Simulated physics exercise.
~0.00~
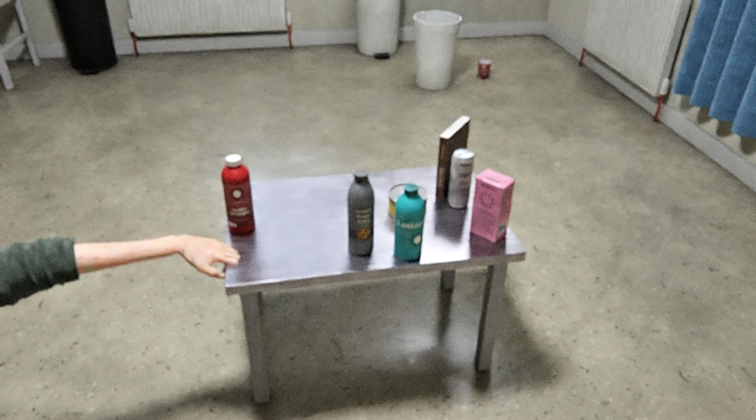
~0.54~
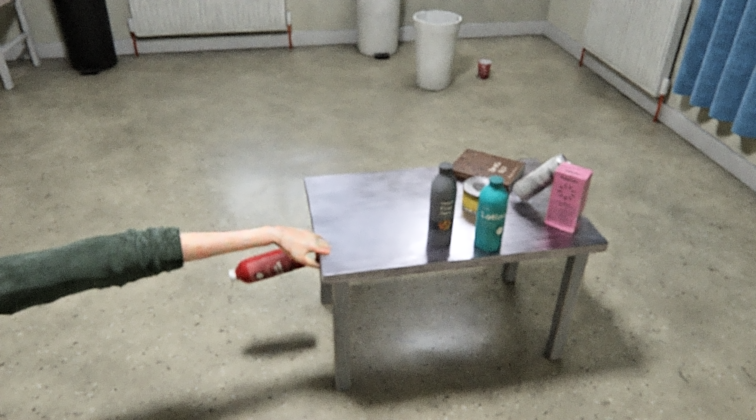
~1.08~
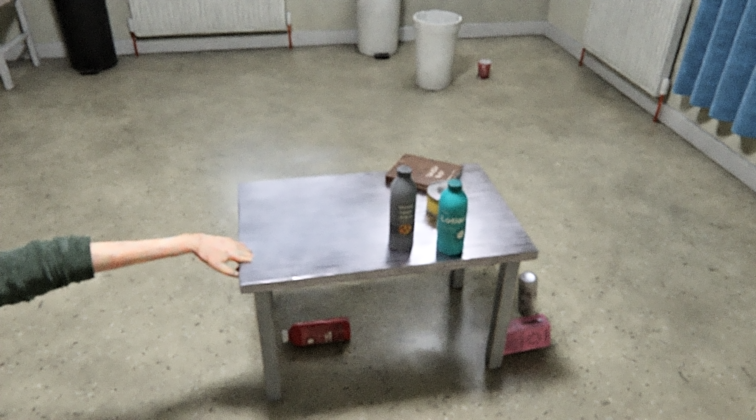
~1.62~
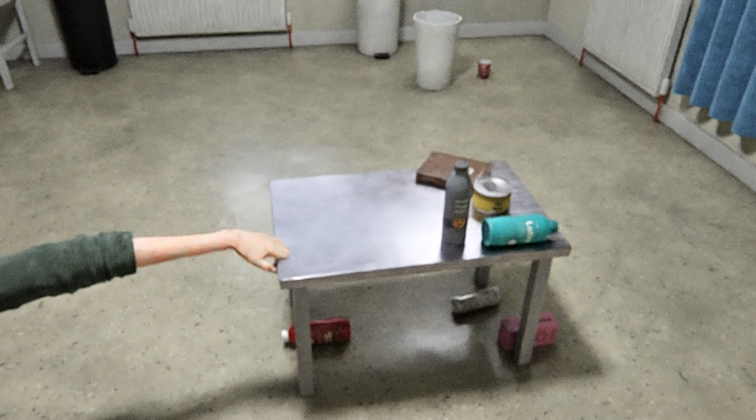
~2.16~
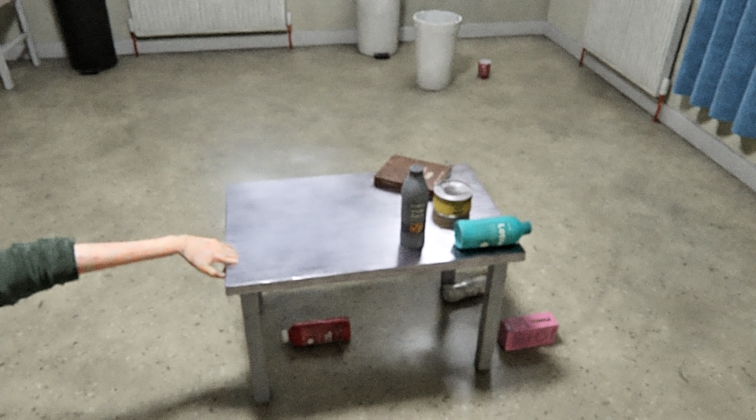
In a bare room with a concrete floor, a hand jerked a small metal table right and left, sending a red bottle, a pale can and a pink carton to the floor, while a brown book and turquoise bottle ended up lying on top beside the upright grey bottle and yellow tub.
